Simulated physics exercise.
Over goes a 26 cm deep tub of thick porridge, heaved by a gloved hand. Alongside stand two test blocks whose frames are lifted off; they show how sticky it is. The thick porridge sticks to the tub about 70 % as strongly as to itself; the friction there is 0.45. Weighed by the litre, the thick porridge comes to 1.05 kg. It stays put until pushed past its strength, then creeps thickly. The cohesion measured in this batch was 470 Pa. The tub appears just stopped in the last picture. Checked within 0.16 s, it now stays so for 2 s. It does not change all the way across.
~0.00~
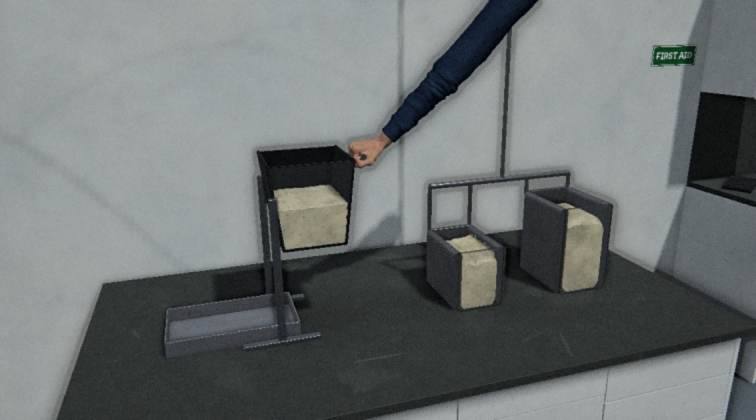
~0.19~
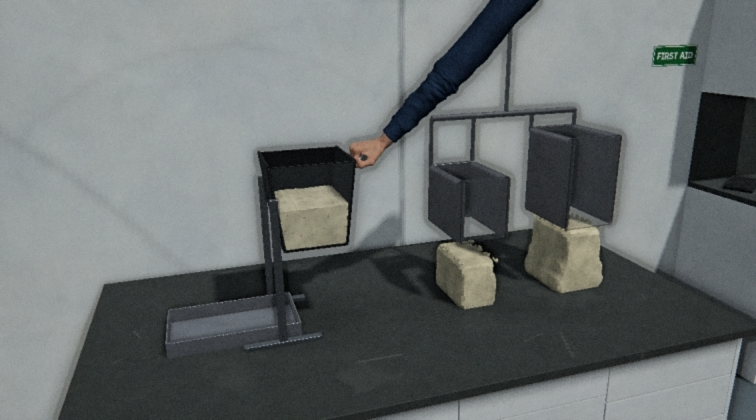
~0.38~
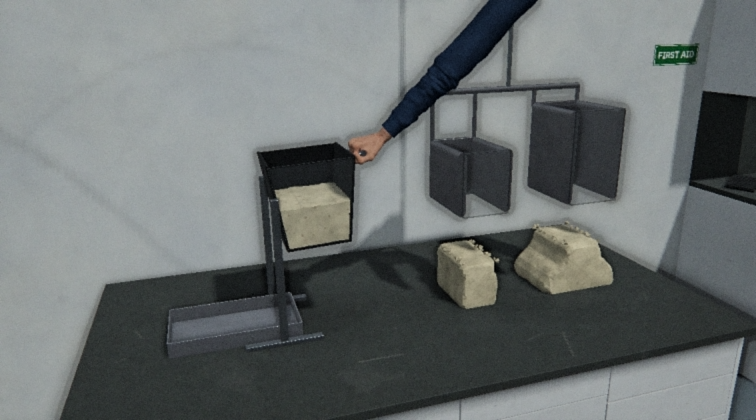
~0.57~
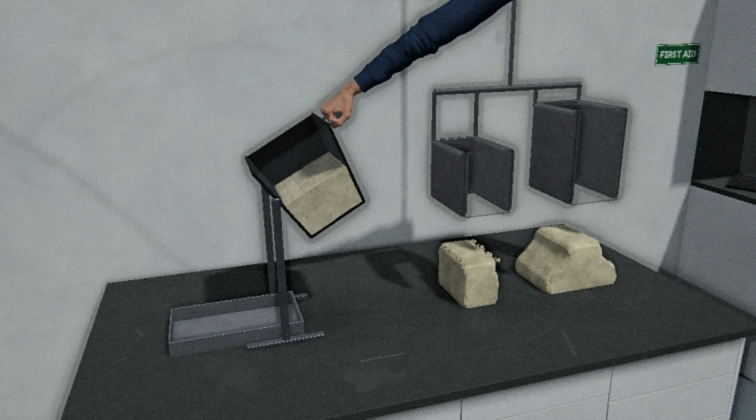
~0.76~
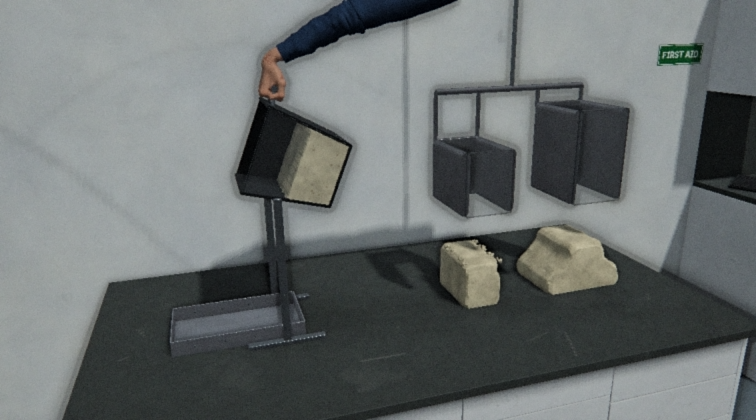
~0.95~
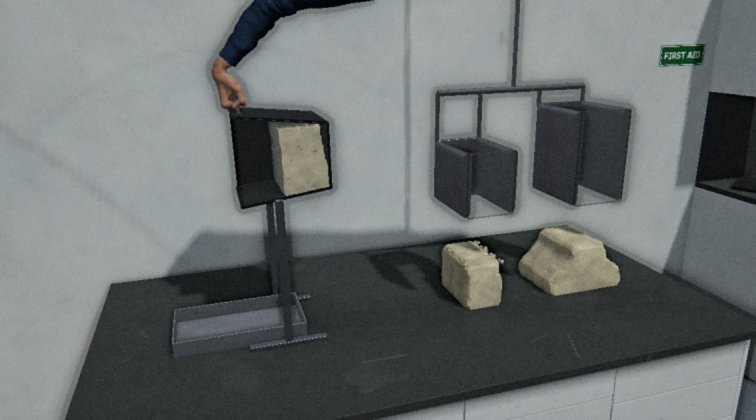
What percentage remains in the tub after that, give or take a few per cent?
100 %.
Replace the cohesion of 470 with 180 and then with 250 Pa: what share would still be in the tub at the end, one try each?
Result: 55 % for the first case, 70 % for the second.
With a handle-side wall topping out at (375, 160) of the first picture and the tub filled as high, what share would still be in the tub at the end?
65 %.
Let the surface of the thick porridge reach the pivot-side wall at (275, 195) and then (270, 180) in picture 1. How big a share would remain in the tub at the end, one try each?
First try 75 per cent, second try 55 per cent.
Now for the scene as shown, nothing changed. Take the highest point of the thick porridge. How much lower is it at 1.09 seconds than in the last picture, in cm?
Around 2 cm below its level in the last picture.
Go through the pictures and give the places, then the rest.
The first frame shows handle-side rim at (352, 160), tilt 0 degrees; crest of the thick porridge at (323, 206); block heights 17 cm, 27 cm (left to right).
The second frame shows handle-side rim at (353, 161), tilt 0 degrees; crest of the thick porridge at (324, 206); block heights 17 cm, 24 cm (left to right).
The third frame shows handle-side rim at (352, 157), tilt 3 degrees; crest of the thick porridge at (348, 201); block heights 17 cm, 18 cm (left to right).
The fourth frame shows handle-side rim at (327, 125), tilt 30 degrees; crest of the thick porridge at (346, 168); block heights 17 cm, 18 cm (left to right).
The fifth frame shows handle-side rim at (268, 109), tilt 68 degrees; crest of the thick porridge at (311, 131); block heights 17 cm, 18 cm (left to right).
The sixth frame shows handle-side rim at (233, 120), tilt 91 degrees; crest of the thick porridge at (290, 128); block heights 17 cm, 18 cm (left to right).
After 1.09 s, the tub is at 91 degrees and holds 100 %.
After 1.26 s, the tub is at 91 degrees and holds 100 %.
After 1.43 s, the tub is at 91 degrees and holds 100 %.
After 1.60 s, the tub is at 91 degrees and holds 100 %.
After 2.95 s, the tub is at 91 degrees and holds 100 %.
